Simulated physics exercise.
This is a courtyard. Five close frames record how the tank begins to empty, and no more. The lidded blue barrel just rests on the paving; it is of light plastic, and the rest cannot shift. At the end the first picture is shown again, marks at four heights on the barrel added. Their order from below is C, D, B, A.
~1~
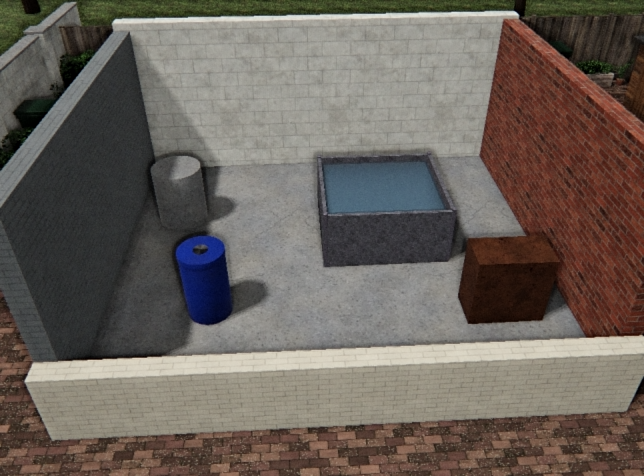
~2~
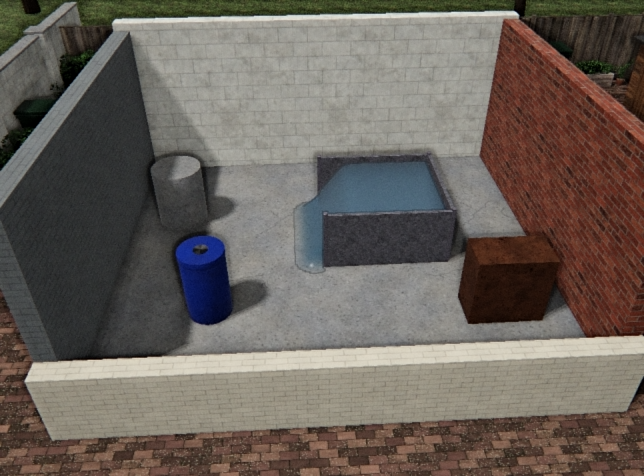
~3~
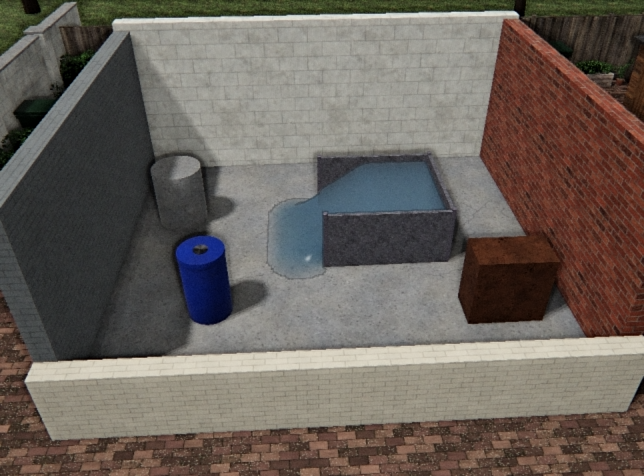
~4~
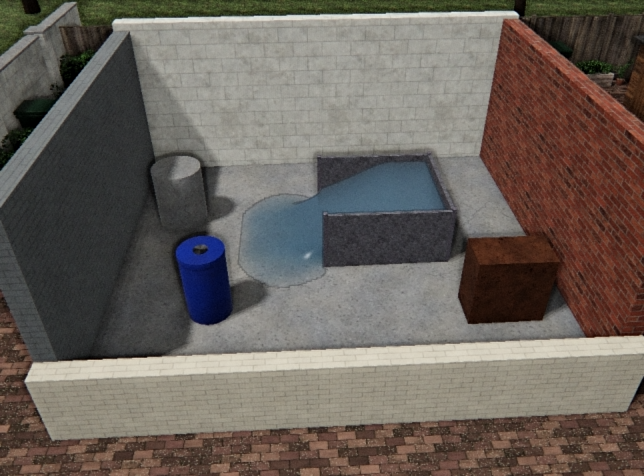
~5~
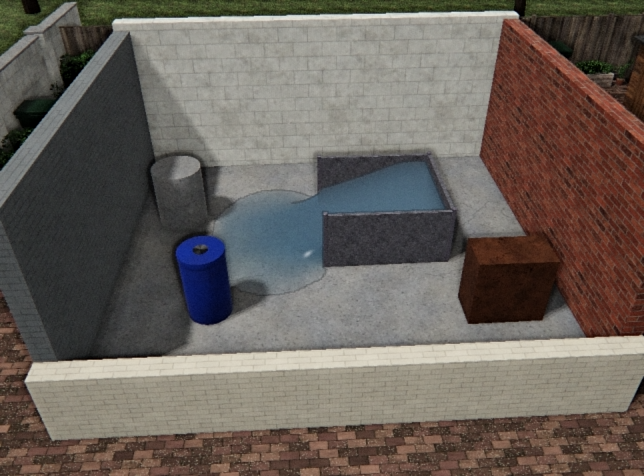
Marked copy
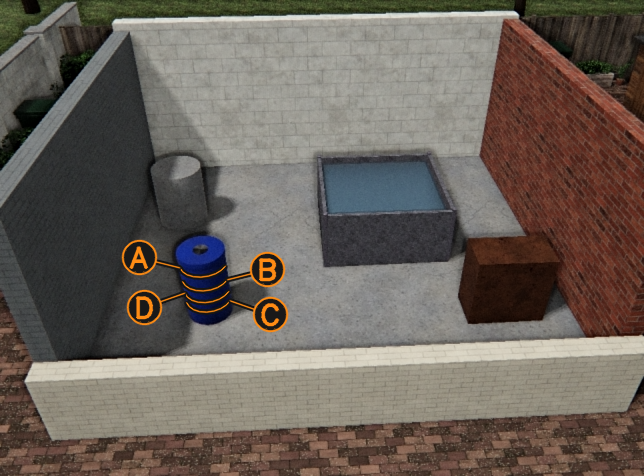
In a walled courtyard, water poured out of the left side of a full stone tank and spread across the ground towards the blue barrel, which stayed standing where it was.
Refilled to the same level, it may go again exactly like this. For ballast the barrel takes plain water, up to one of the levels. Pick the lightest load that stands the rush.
C is the one.
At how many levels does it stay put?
All of the four.
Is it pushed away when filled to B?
No, not at all.
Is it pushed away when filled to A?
No.
In orange, A at (200, 277); B at (203, 290); C at (206, 312); D at (205, 302); from the bottom up C, D, B, A.
With A, it does not move.
With B, it does not move.
With C, it does not move.
With D, it does not move.
